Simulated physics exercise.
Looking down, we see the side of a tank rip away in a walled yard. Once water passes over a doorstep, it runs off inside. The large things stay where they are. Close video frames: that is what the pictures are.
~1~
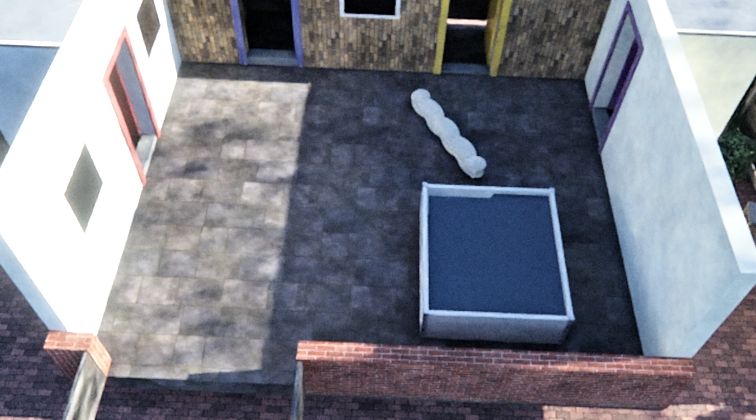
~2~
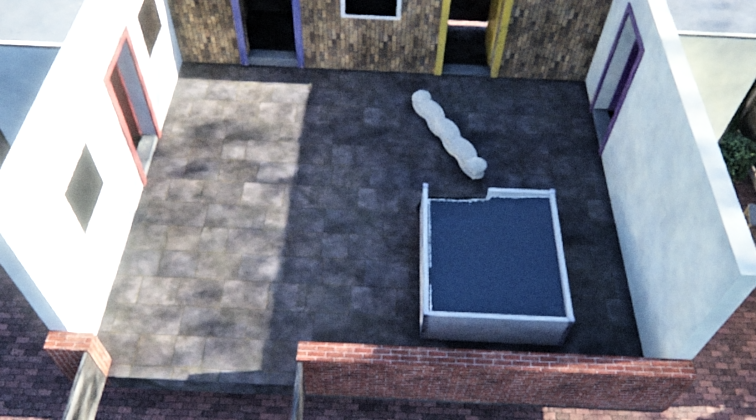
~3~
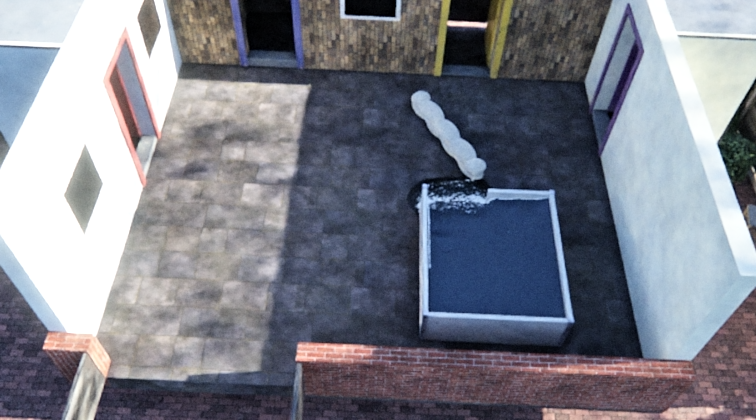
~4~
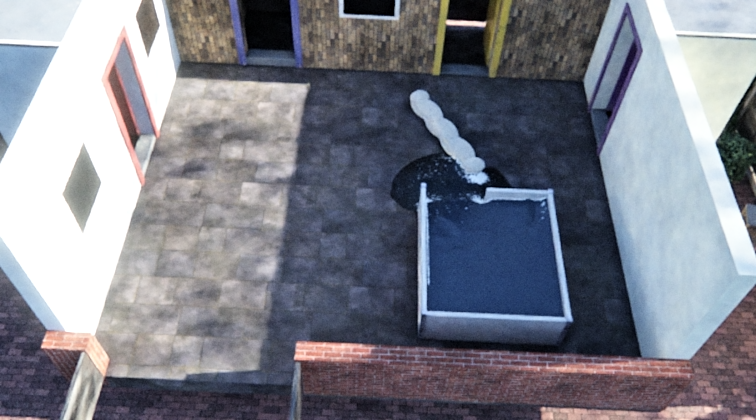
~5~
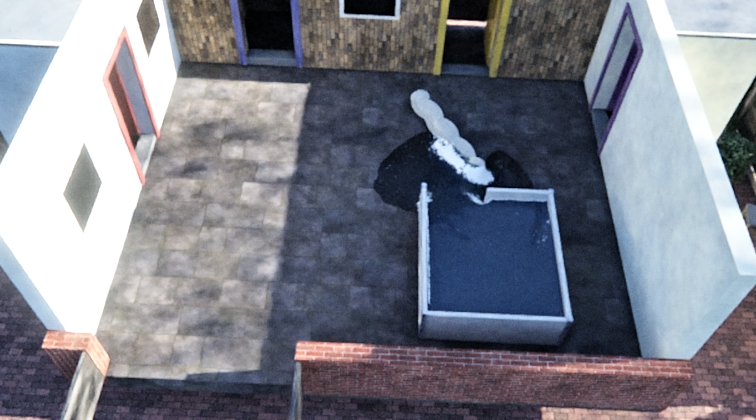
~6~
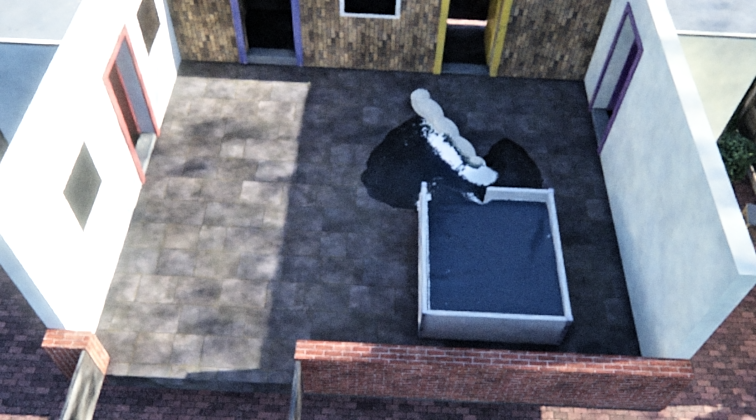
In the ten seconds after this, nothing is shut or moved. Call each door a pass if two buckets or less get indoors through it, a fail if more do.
Blue door: Pass, red door: Pass, yellow door: Pass, purple door: Pass.
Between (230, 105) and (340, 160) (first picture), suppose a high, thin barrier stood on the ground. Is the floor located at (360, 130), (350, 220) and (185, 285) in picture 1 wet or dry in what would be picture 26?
Results in order: Swamped / bone-dry / bone-dry.
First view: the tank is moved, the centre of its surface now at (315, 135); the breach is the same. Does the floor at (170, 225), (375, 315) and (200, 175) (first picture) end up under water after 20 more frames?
Hit, spared, hit.
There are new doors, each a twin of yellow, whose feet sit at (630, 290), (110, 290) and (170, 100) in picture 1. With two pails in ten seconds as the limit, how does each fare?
Taking the new doors in the order given: The first comes up short, the second comes up short, the third tops it.
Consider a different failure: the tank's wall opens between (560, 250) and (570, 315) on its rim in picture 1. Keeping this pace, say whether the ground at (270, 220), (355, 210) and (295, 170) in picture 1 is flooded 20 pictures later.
Taken in turn they're unwetted, unwetted and unwetted.
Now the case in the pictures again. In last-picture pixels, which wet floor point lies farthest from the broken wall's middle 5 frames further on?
The farthest point of the front sits at (360, 71).
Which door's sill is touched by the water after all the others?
That is the one in red.
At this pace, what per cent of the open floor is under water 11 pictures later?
Near 30 in a hundred.
A moment on, water covers 20 % of the floor; the blue door not reached, the red door not reached, the yellow door not reached, the purple door not reached.
Next, water covers 30 % of the floor; the blue door wet at the sill, nothing in, the red door not reached, the yellow door not reached, the purple door wet at the sill, nothing in.
Then, water covers 40 % of the floor; the blue door wet at the sill, nothing in, the red door not reached, the yellow door wet at the sill, nothing in, the purple door wet at the sill, nothing in.
Later, water covers 70 % of the floor; the blue door wet at the sill, nothing in, the red door wet at the sill, nothing in, the yellow door wet at the sill, nothing in, the purple door wet at the sill, nothing in.
In the end, water covers 90 % of the floor; the blue door wet at the sill, nothing in, the red door wet at the sill, nothing in, the yellow door wet at the sill, nothing in, the purple door wet at the sill, nothing in.
